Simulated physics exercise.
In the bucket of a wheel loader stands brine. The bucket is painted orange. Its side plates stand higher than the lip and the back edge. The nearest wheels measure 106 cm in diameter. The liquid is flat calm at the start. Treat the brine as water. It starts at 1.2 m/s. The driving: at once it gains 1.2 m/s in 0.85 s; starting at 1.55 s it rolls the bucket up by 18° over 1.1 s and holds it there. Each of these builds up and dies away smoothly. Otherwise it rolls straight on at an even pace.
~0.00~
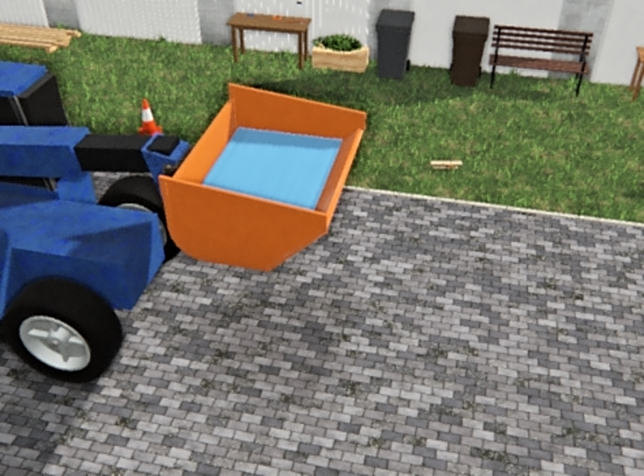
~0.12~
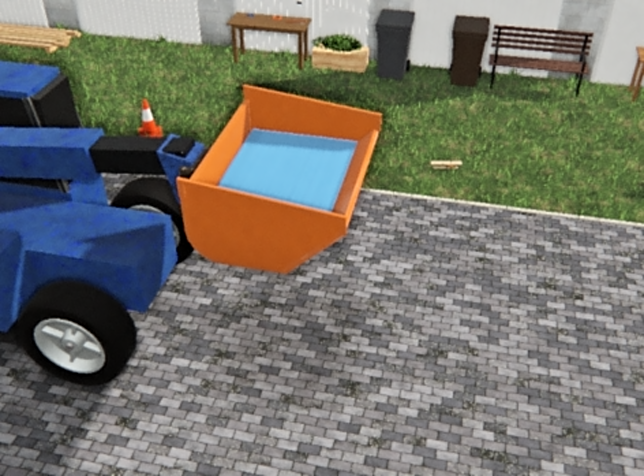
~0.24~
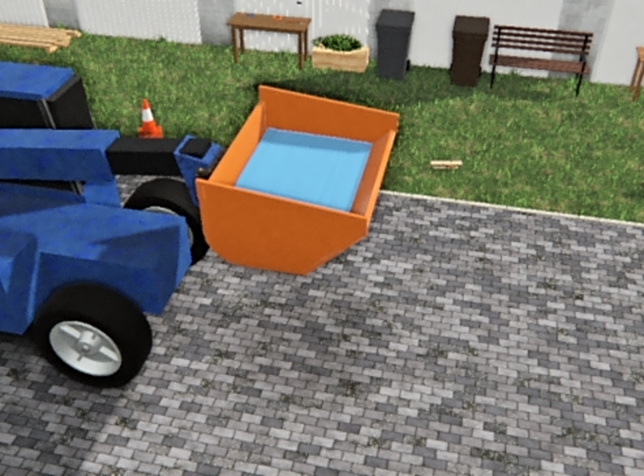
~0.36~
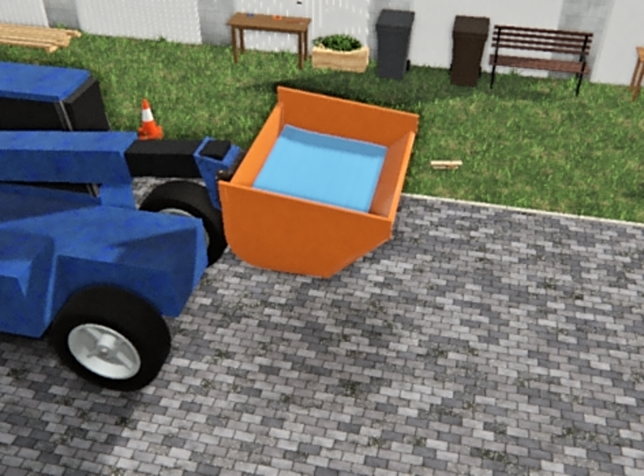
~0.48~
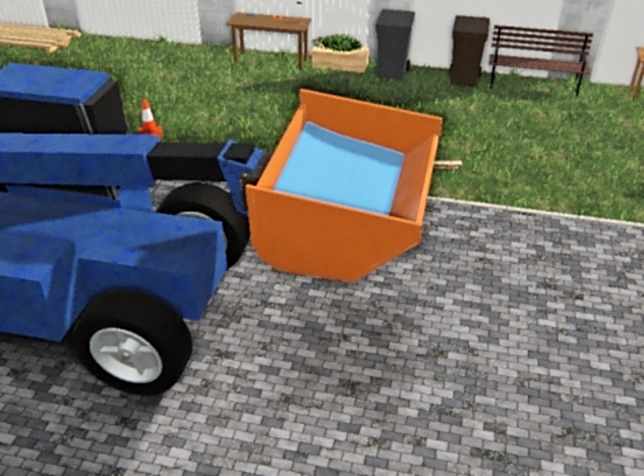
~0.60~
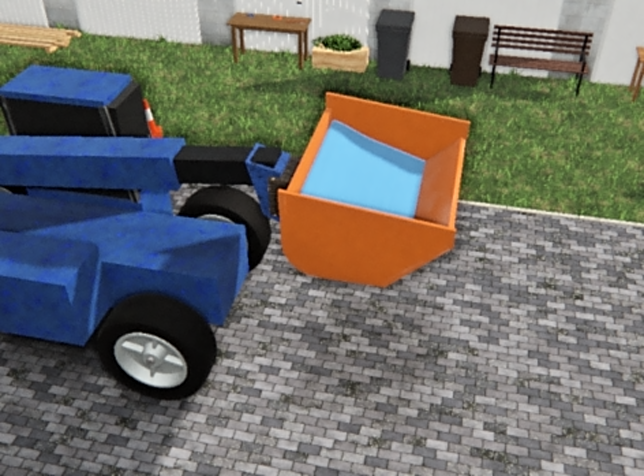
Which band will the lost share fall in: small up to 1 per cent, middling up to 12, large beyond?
A middling spill.
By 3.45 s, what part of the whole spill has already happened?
About 100 per cent.
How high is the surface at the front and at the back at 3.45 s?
About 16 cm in front and 46 cm behind.
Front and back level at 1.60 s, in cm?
About 32 cm in front and 18 cm behind.
Then, 1.60 s in, the surface stands 18 cm at the back and 32 cm at the front; 4 per cent has gone, over the front.
Then, 2.50 s in, the bucket is at 18° back, the surface stands 44 cm at the back and 13 cm at the front; 4 per cent has gone, over the front.
Then, 3.45 s in, the bucket is at 18° back, the surface stands 46 cm at the back and 17 cm at the front; 4 per cent has gone, over the front.
Then, 5.53 s in, 4 per cent has gone, over the front, 16 of 411 litres.
